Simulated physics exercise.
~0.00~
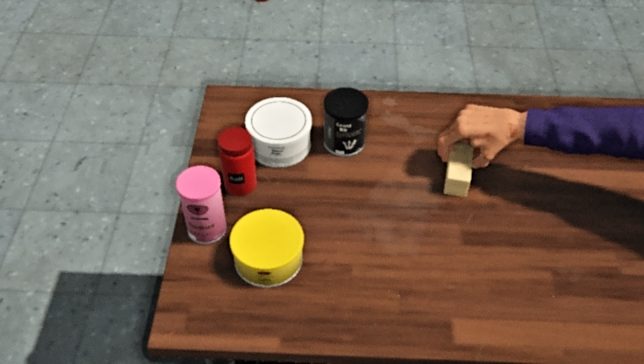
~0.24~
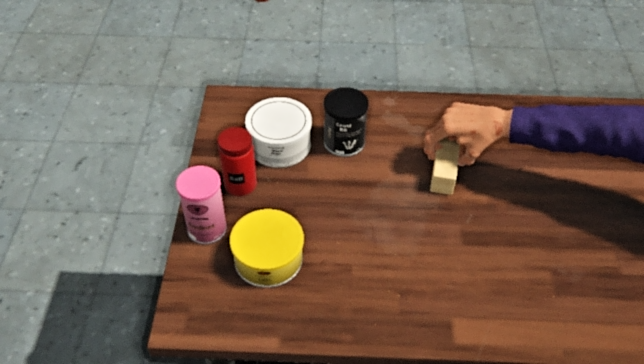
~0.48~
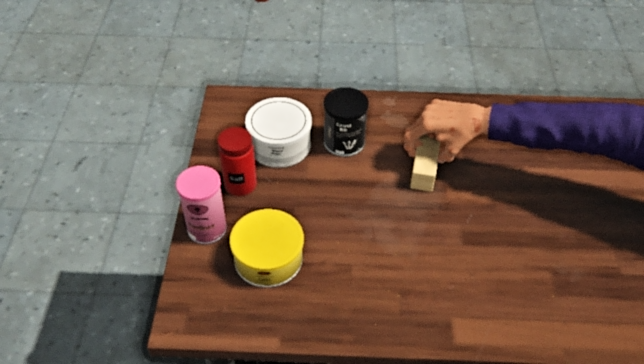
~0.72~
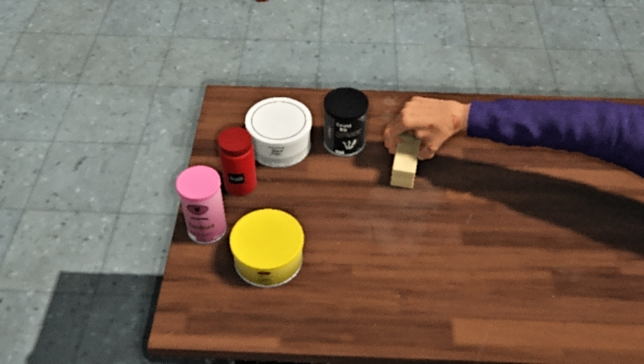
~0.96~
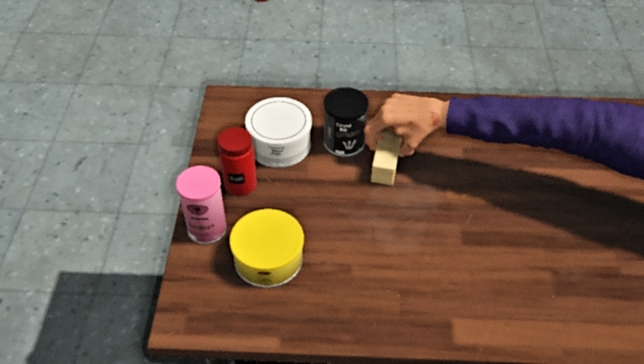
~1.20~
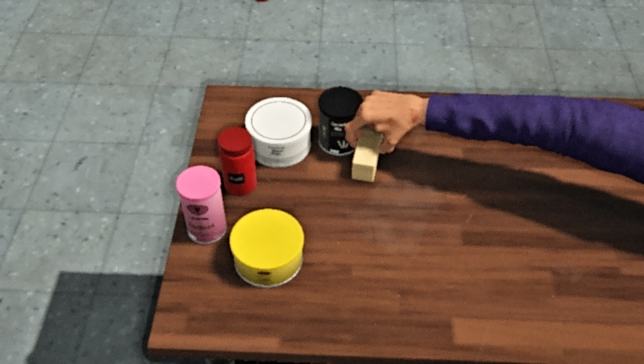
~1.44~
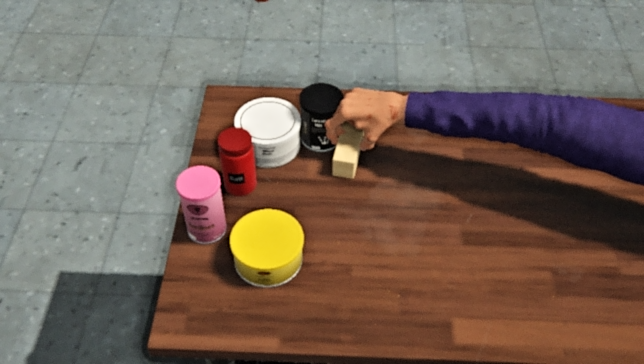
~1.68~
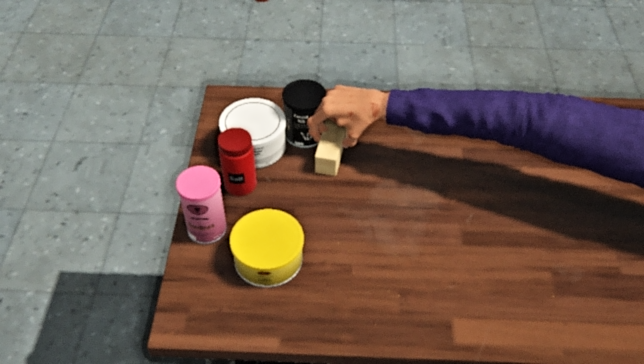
At first, five closed containers stand toward the left of a wooden table, while a hand in a purple sleeve holds a pale wooden block to their right. The hand slides the block steadily left across the tabletop, and nothing else moves. It then reaches the black tin and pushes it left, still upright. The black tin closes in on the white tub, which begins to shift left as well. By the end, both have moved a short way and remain standing, while the red jar, pink tin and yellow tub are still in their original places.
